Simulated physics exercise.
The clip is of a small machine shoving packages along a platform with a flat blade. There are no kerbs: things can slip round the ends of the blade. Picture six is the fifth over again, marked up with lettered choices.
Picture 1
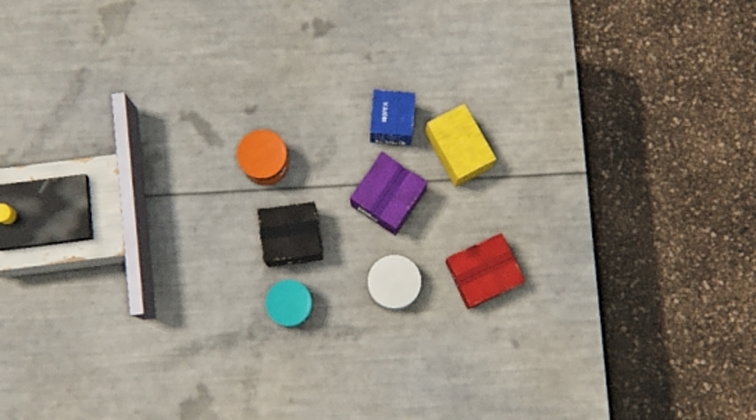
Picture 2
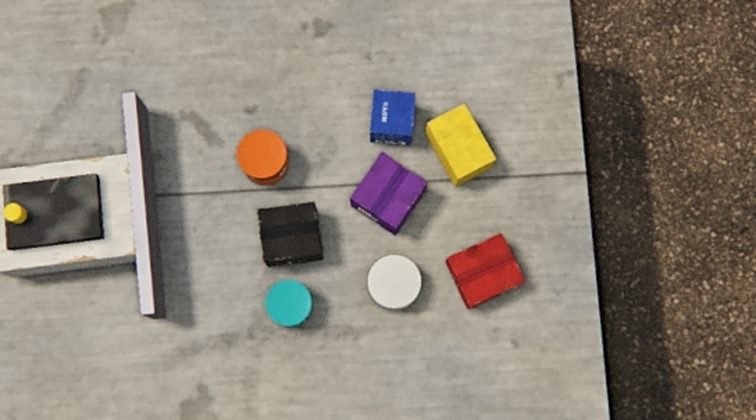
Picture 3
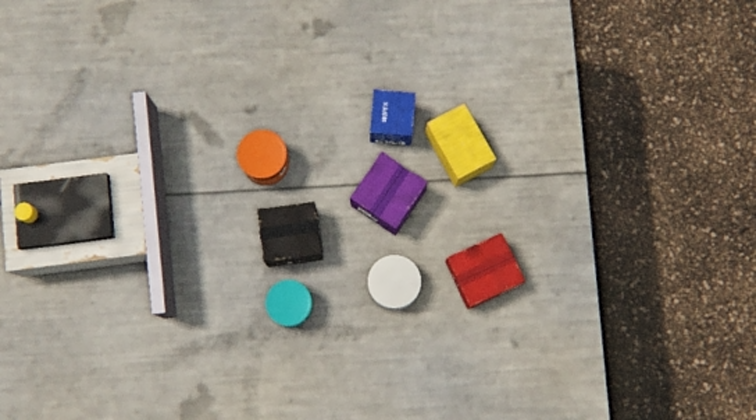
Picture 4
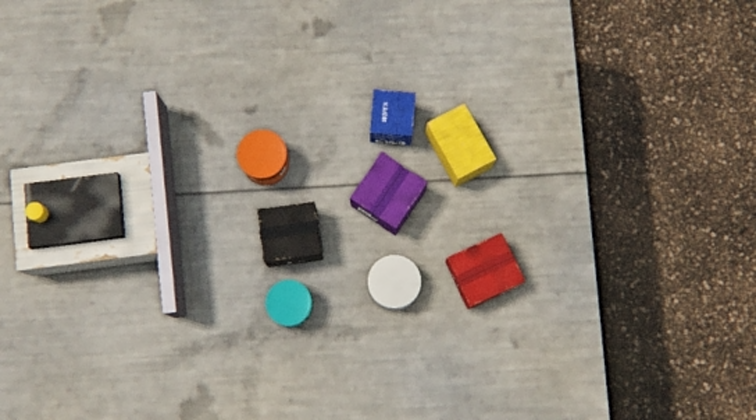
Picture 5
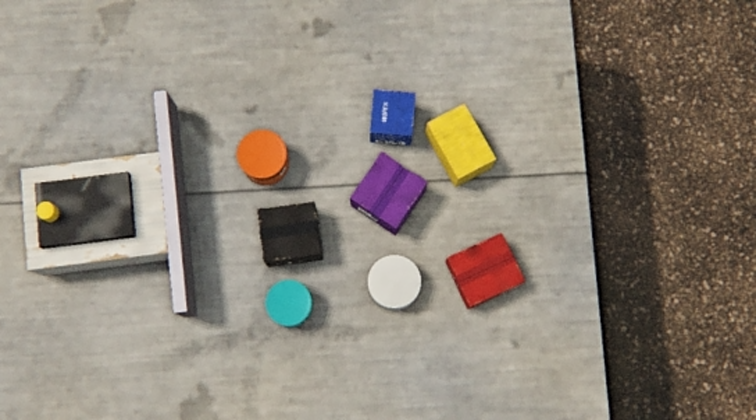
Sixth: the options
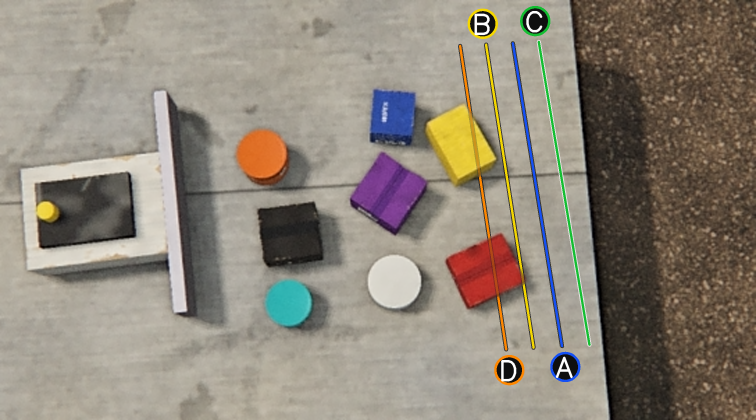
A small machine with a flat blade moves slowly right toward colourful packages on a platform.
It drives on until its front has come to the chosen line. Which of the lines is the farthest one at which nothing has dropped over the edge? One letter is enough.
It should halt at D.
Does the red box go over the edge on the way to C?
Yes.
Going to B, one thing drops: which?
The red box goes over.
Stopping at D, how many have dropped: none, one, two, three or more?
The count is none.
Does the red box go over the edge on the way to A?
By then, yes.
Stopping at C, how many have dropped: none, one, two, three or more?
By then, three or more.
On the marked copy, A at (537, 190); B at (509, 191); C at (563, 189); D at (482, 193).
Taking D. A third of the way, robot (206, 203); turquoise pail (328, 301); orange pail (312, 154).
Two thirds of the way, robot (319, 197); red box (538, 269); yellow crate (478, 129).
When it is over, robot (405, 192); red box (583, 265); yellow crate (551, 122); nothing has fallen.
As for the rest, A drops the red box, purple parcel and yellow crate; B drops the red box; C drops the red box, white canister, purple parcel, yellow crate and black box.
